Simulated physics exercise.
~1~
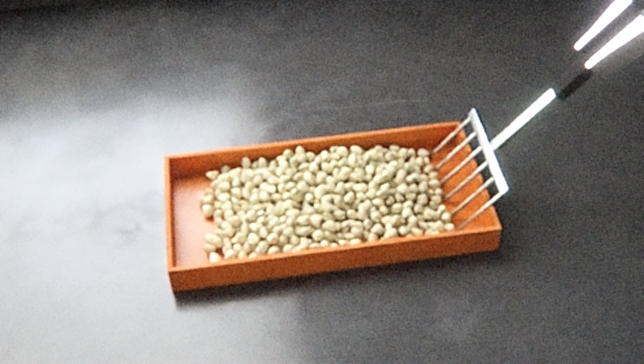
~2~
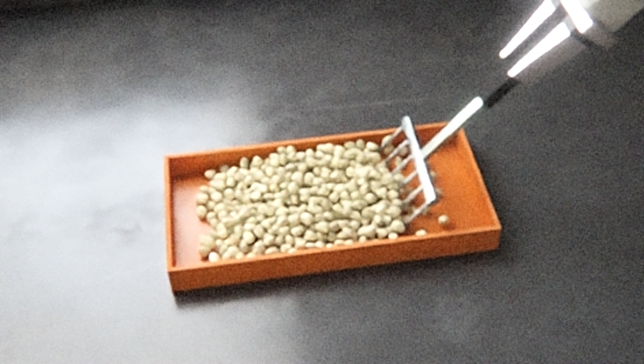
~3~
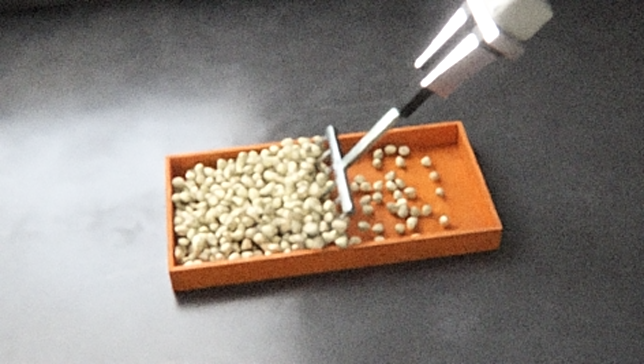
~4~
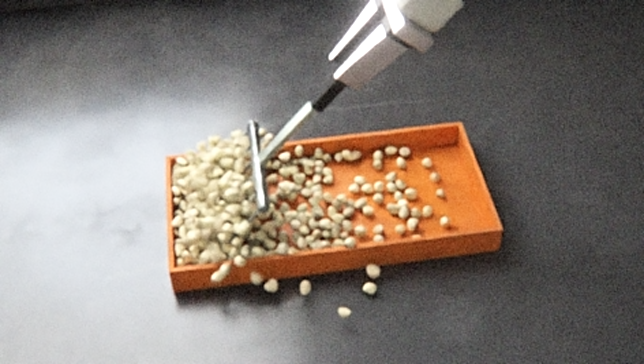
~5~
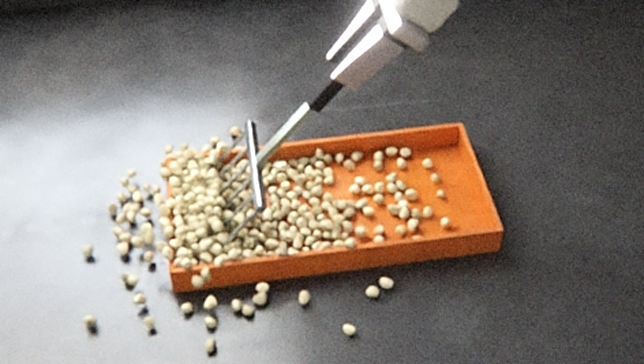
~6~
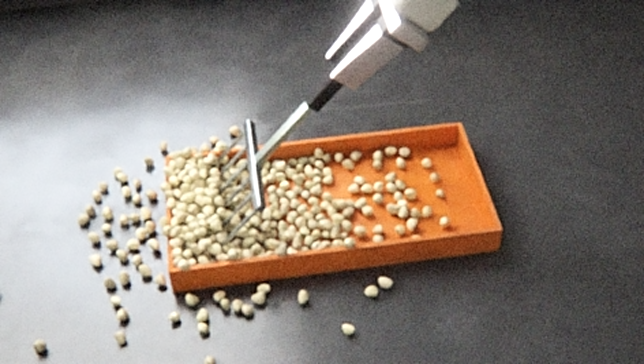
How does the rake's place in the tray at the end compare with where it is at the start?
At the start the rake is at the right end of the tray, and at the end it rests over the left part, among the heaped beans.
